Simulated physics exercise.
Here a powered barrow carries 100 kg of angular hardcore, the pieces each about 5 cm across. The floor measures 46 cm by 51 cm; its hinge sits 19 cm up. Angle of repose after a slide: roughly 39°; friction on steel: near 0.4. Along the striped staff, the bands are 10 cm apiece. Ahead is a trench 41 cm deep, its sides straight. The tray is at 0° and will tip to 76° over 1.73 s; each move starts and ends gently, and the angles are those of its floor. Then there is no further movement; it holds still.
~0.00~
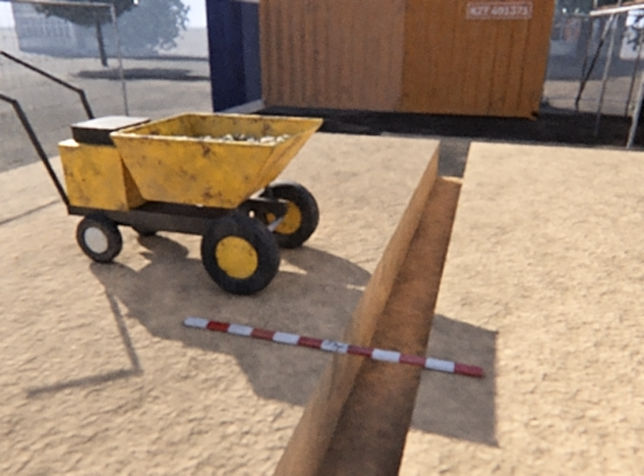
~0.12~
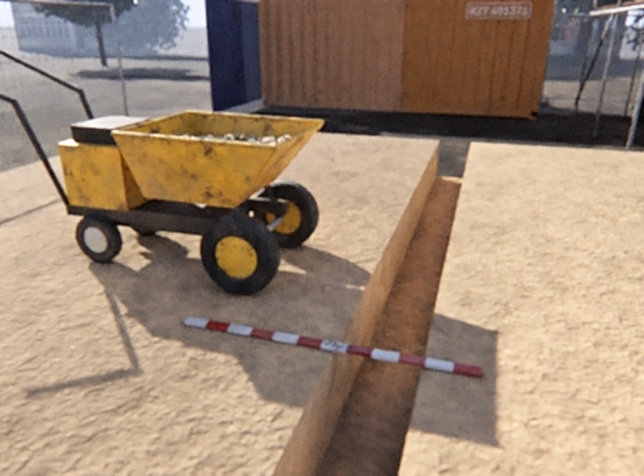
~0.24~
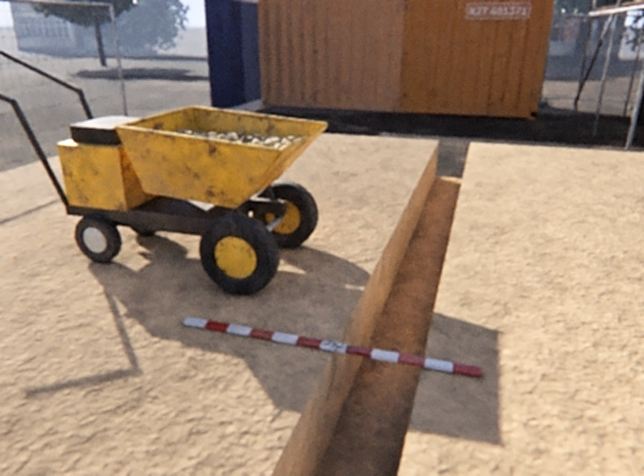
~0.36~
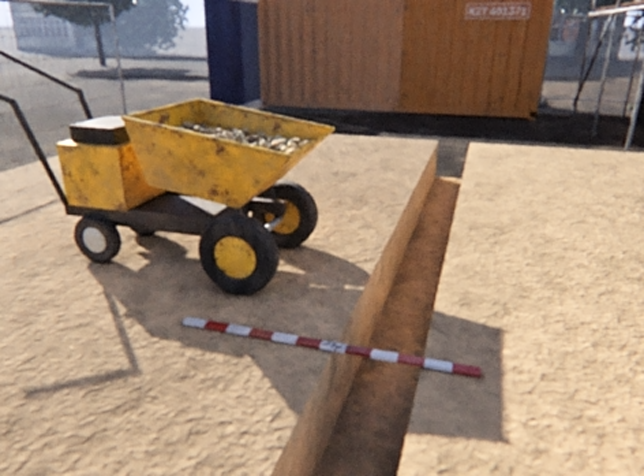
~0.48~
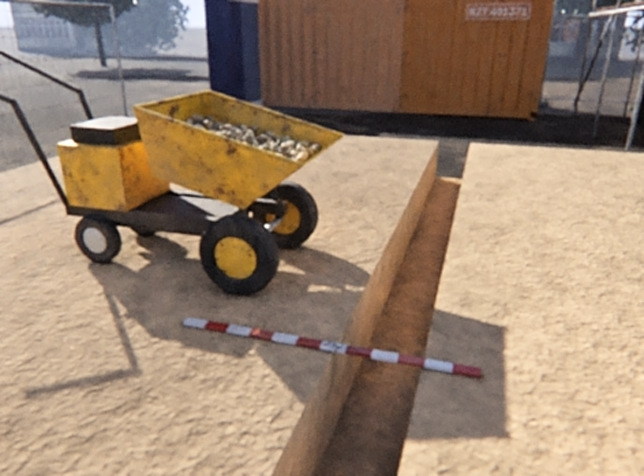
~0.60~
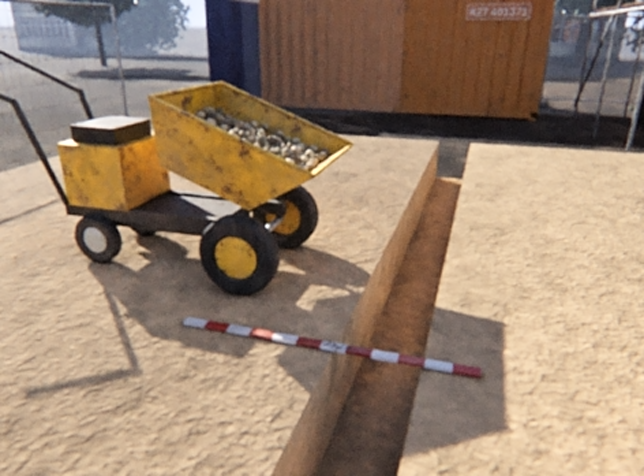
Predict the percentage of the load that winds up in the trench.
My prediction is about 100 per cent.
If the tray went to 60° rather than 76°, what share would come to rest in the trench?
Close to 10 per cent then.
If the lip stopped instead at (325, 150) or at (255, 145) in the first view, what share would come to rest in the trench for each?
That gives roughly 70 per cent and roughly 100 per cent.
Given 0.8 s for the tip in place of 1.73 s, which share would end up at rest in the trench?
Then roughly 100 percent.
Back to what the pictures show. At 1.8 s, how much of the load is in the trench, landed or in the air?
At that moment: Approx. 35 %.
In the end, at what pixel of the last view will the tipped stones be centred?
Their middle is at about (401, 344).
After 1.3 s the floor is at 64°; 100 % in the tray; the foremost stones are at (359, 235).
After 1.8 s the floor is at 76°; 66 % in the tray, 34 % in the trench; the foremost stones are at (428, 337).
After 2.2 s the floor is at 76°; 29 % in the tray, 71 % in the trench; the foremost stones are at (429, 342).
After 4.1 s the floor is at 76°; 0 % in the tray, 100 % in the trench; the foremost stones are at (430, 330).
